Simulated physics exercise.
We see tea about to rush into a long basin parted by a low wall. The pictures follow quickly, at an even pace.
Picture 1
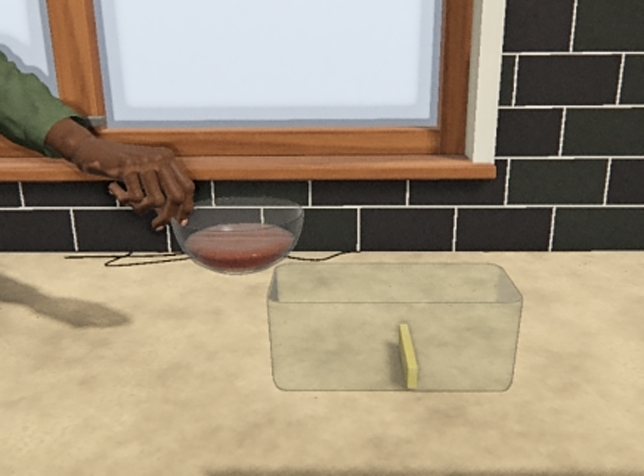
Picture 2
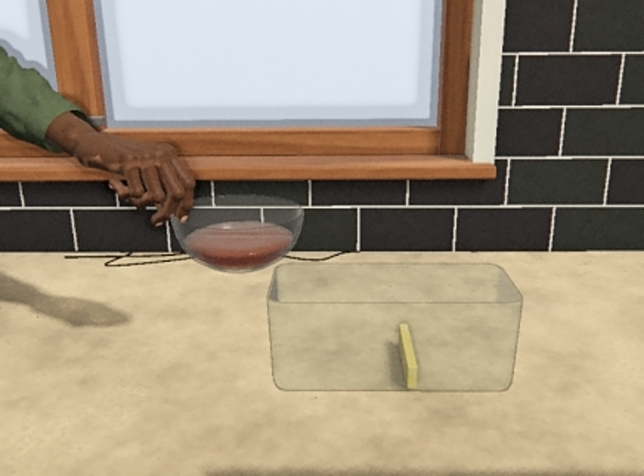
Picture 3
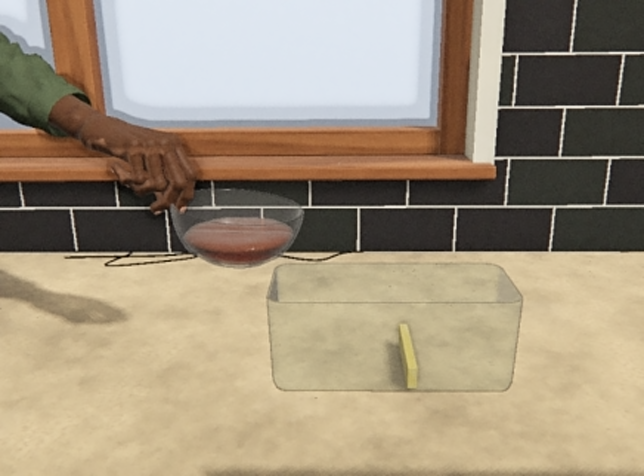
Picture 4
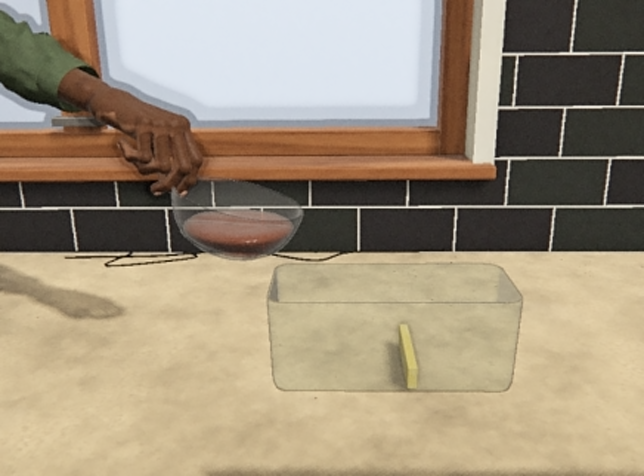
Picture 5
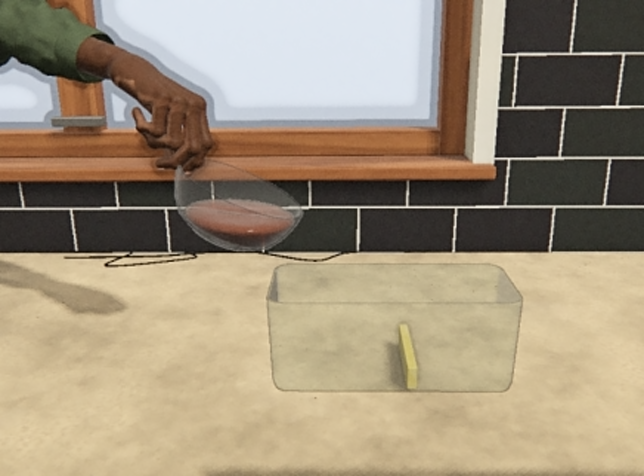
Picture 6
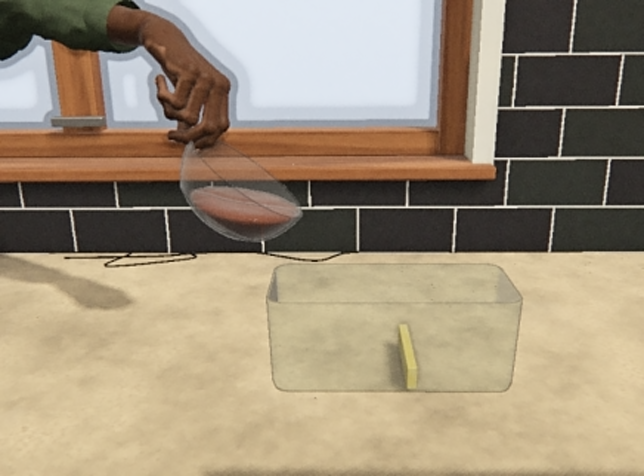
A glass bowl of reddish-brown liquid, held at its left rim by a hand in a green sleeve, hangs almost level above a clear long basin with a low yellowish wall inside. The hand rises and moves right, tilting the bowl steadily more steeply rightward as the liquid shifts toward its right rim.
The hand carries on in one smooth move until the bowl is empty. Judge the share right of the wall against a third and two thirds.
The share right of the wall is less than a third.
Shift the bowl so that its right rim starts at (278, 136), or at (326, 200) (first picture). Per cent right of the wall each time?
The first gives 10 %, the second 50 %.
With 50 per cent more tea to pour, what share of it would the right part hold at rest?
Close to 25 per cent.
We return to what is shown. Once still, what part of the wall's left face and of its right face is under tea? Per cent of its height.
Left: 50 %. Right: 10 %.
A moment on, the bowl is tipped on its side and 16 per cent is still to pour, 18 is left of the wall and 0 right of it.
Next, the bowl is tipped right over and 0 per cent is still to pour, 89 is left of the wall and 5 right of it.
Then the bowl is tipped right over and 0 per cent is still to pour, 86 is left of the wall and 10 right of it.
Later the bowl is tipped right over and 0 per cent is still to pour, 86 is left of the wall and 10 right of it.
Finally, 85 per cent lies left of the wall, 11 right of it and 4 outside.
